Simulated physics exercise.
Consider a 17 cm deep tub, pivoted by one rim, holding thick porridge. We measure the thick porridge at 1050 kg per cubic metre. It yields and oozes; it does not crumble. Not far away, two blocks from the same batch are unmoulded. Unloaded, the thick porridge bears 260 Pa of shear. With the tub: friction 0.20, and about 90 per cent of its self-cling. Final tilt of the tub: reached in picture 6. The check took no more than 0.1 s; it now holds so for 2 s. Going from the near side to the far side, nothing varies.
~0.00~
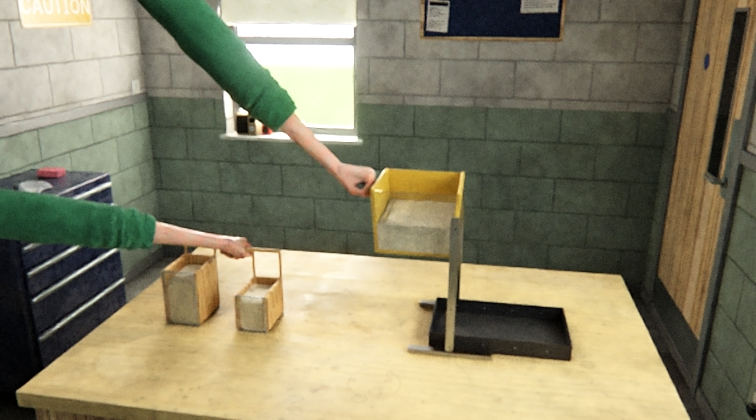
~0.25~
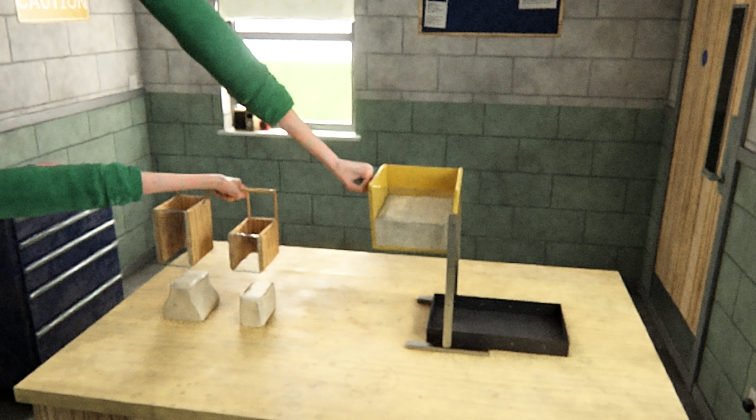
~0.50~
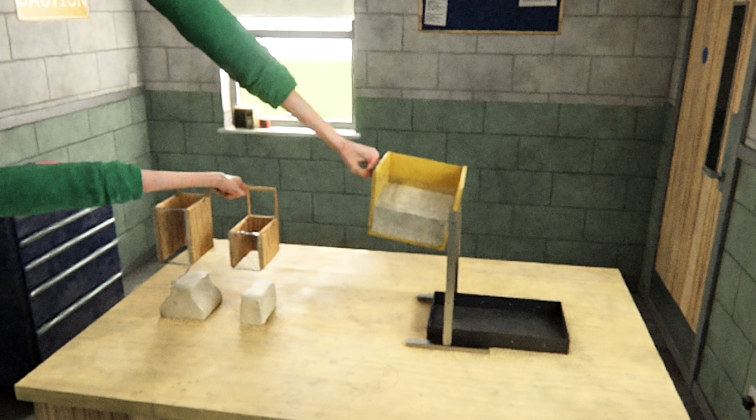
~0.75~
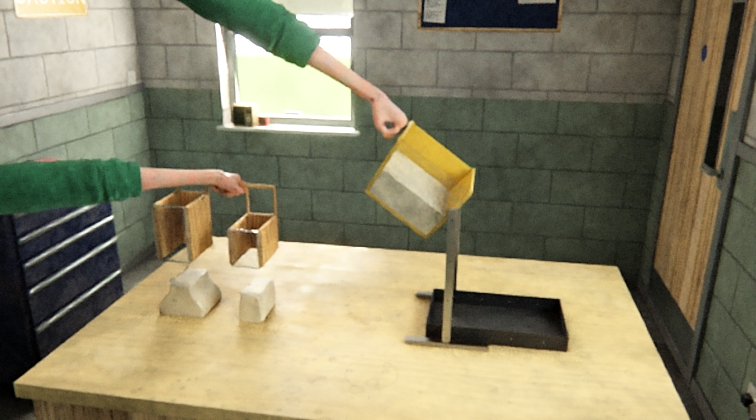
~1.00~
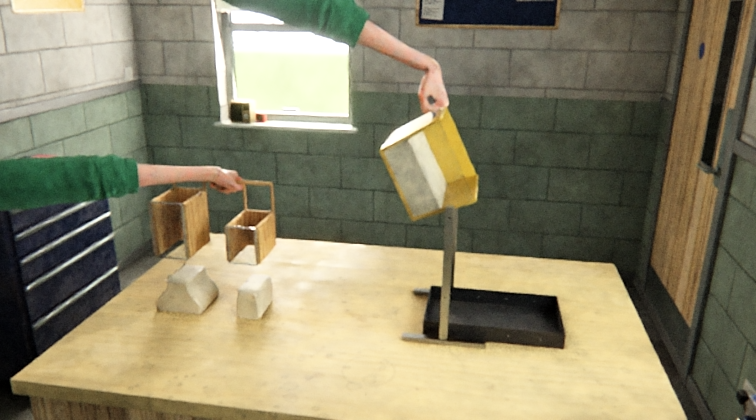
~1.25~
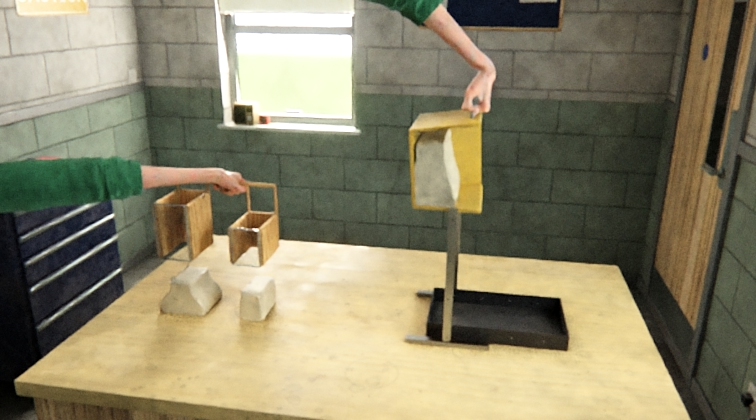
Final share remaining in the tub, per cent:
Near 100 %.
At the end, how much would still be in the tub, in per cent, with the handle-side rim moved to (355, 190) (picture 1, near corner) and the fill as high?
About 70 per cent.
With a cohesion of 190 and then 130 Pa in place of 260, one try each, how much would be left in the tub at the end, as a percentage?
Respectively 80 % and 65 %.
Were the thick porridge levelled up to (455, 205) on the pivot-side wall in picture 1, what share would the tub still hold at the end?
That gives some 40 %.
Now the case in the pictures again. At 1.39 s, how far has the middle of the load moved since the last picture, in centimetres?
Roughly 3 centimetres.
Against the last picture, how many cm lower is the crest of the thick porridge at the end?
6 cm.
After 1.39 s, the tub is at 86 degrees and holds 100 %.
After 1.56 s, the tub is at 86 degrees and holds 100 %.
After 1.73 s, the tub is at 86 degrees and holds 100 %.
After 1.90 s, the tub is at 86 degrees and holds 100 %.
After 3.25 s, at the end, the tub is at 86 degrees and holds 100 %.
